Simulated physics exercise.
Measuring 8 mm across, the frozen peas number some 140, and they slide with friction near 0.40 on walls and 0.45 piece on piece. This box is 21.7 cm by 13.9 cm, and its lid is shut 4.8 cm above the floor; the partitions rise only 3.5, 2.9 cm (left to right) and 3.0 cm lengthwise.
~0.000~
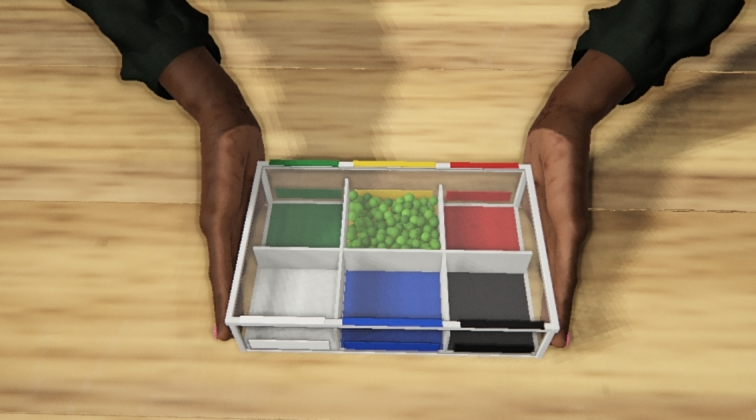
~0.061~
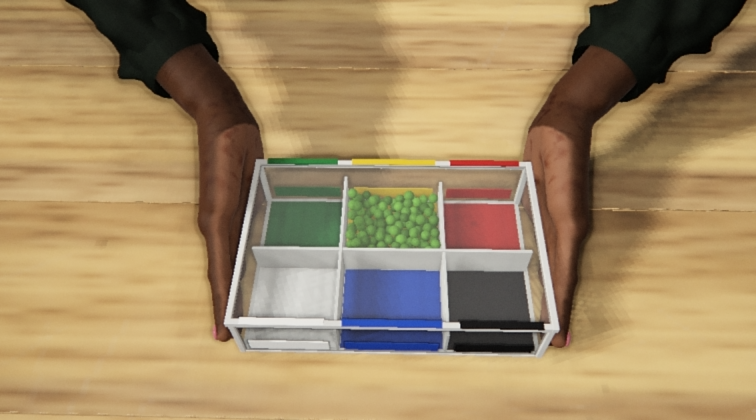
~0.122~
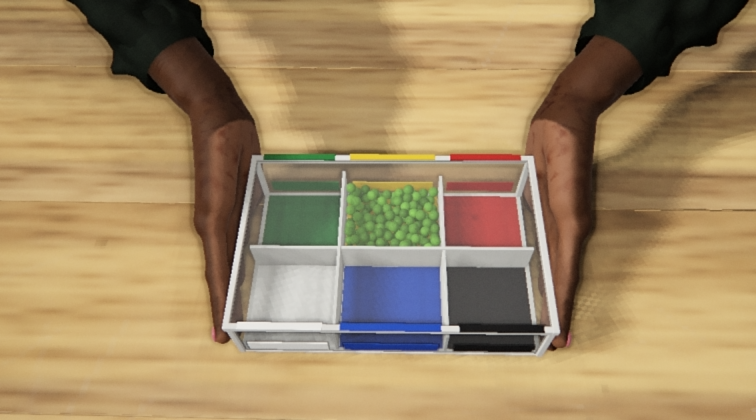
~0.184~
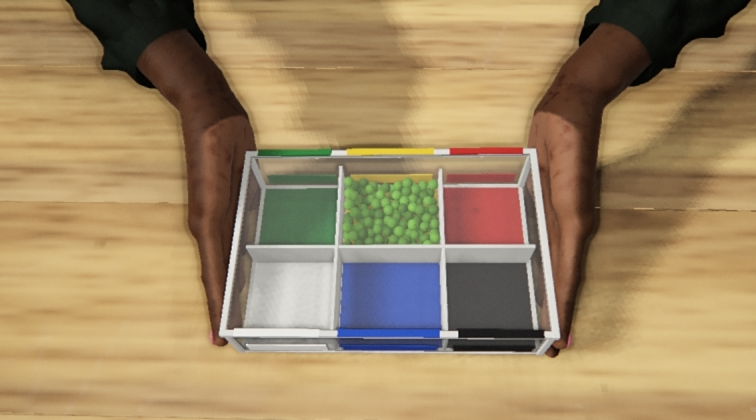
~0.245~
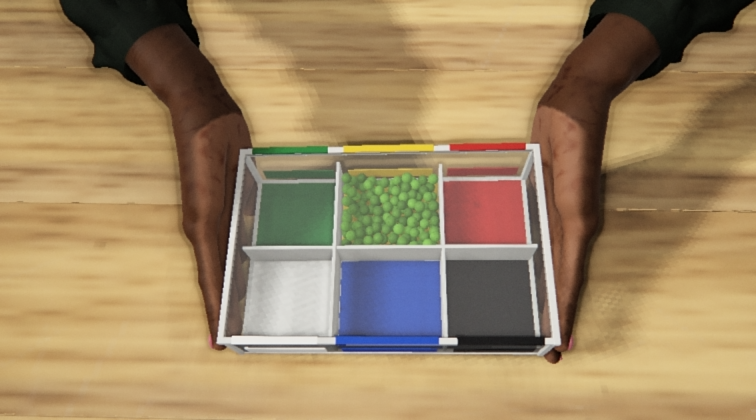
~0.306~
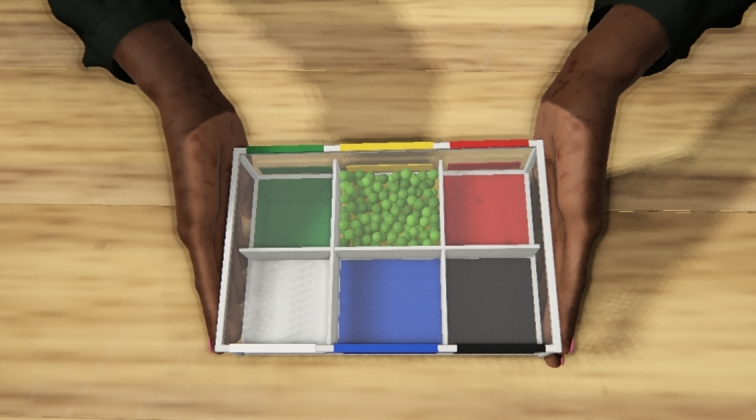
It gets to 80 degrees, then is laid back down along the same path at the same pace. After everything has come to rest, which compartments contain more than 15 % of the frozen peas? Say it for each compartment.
Red: Not more than 15 %, blue: More than 15 %, green: Not more than 15 %, yellow: More than 15 %, white: Not more than 15 %, black: Not more than 15 %.
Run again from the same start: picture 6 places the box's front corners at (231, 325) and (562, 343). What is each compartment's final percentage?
Each compartment ends with, in per cent, red 0, blue 5, green 0, yellow 60, white 0 and black 35.
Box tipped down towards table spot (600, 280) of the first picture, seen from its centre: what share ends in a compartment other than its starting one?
Estimate: Near 30 per cent.
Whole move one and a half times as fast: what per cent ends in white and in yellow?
Result: White = 5 %; yellow = 55 %.
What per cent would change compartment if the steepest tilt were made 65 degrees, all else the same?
10 percent.
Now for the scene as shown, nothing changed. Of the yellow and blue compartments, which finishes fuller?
Fuller: Yellow.
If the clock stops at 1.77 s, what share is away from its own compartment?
Approx. 40 in a hundred.
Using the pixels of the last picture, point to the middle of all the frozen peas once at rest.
Roughly (379, 263).
Then, at 1.19 s, tilt 79 degrees; blue 15 %, yellow 80 %, white 5 %.
Then, at 1.77 s, tilt 34 degrees; blue 30 %, yellow 60 %, white 10 %.
After 2.41 s, tilt 0 degrees; blue 30 %, yellow 60 %, white 10 %.
At rest (3.1 s), red 0 %, blue 30 %, green 0 %, yellow 60 %, white 10 %, black 0 %.
